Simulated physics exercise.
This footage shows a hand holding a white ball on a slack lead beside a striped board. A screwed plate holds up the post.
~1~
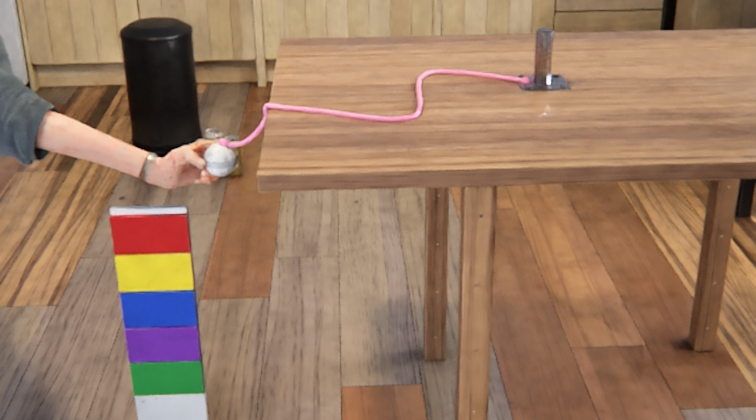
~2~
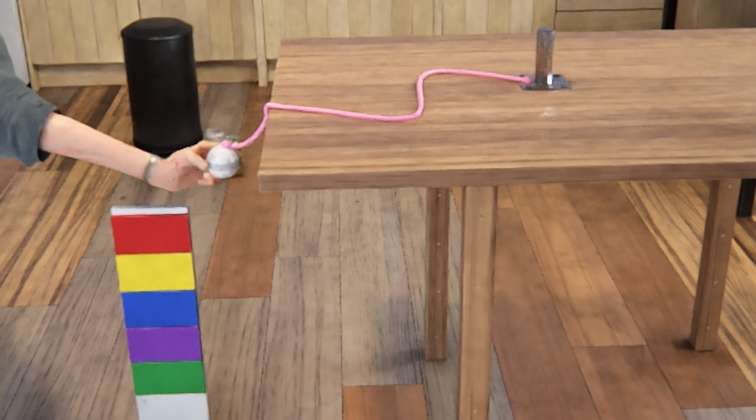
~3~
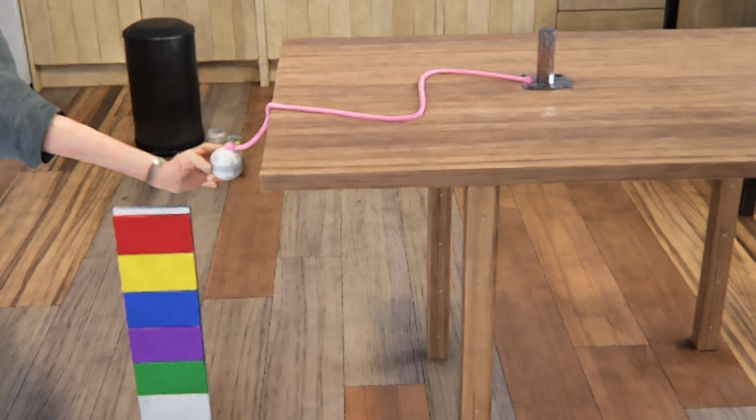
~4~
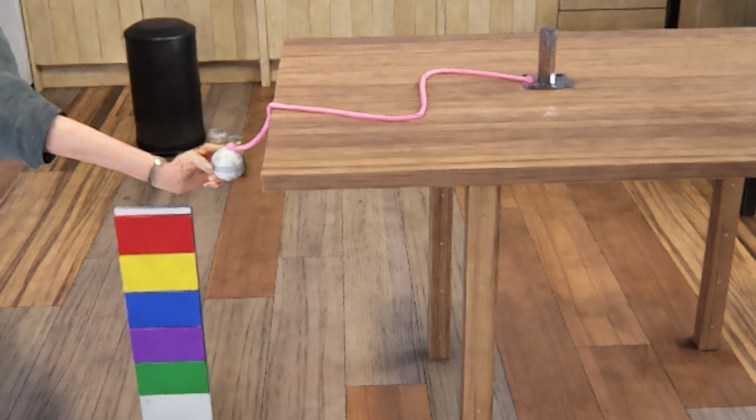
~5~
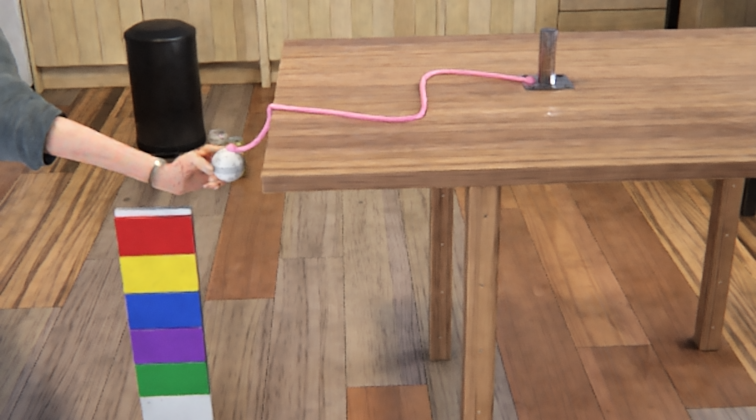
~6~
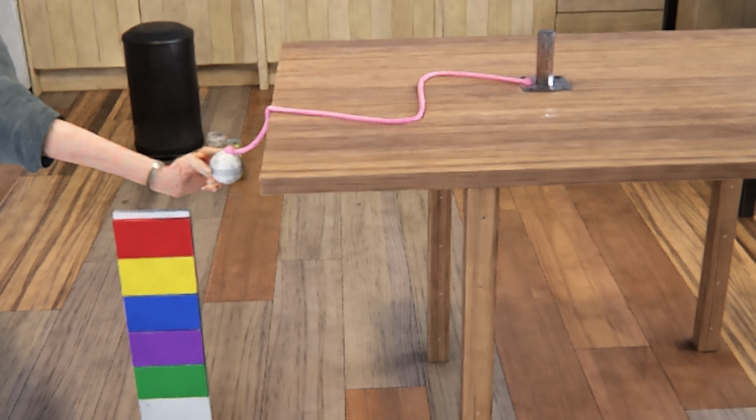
At first, a hand reaches in from the left, holding a white ball tied to a slack pink cord that winds across a wooden table to a metal post, above a board of coloured stripes. The hand keeps its grip, and apart from a slight shift of the whole view, almost nothing moves.
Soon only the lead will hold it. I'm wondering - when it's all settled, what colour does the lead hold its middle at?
It's at blue.
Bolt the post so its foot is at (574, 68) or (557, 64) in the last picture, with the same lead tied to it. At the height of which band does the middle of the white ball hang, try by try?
First case: Yellow. Second case: Yellow.
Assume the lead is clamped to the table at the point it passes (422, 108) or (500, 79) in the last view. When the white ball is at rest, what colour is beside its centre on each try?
In order: Red; blue.
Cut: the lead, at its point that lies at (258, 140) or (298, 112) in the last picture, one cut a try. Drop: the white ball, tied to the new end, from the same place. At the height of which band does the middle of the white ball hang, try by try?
Results, first to last: Yellow; red.
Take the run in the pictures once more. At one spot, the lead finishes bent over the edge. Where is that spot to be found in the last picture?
Around (401, 121).
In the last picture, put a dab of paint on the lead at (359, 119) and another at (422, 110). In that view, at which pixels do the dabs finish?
(272, 145) for the first, (313, 99) for the second.
Early on, ball near (295, 301); level with blue.
Midway, ball near (268, 301); level with blue.
Finally, ball near (280, 299); level with blue. At blue.
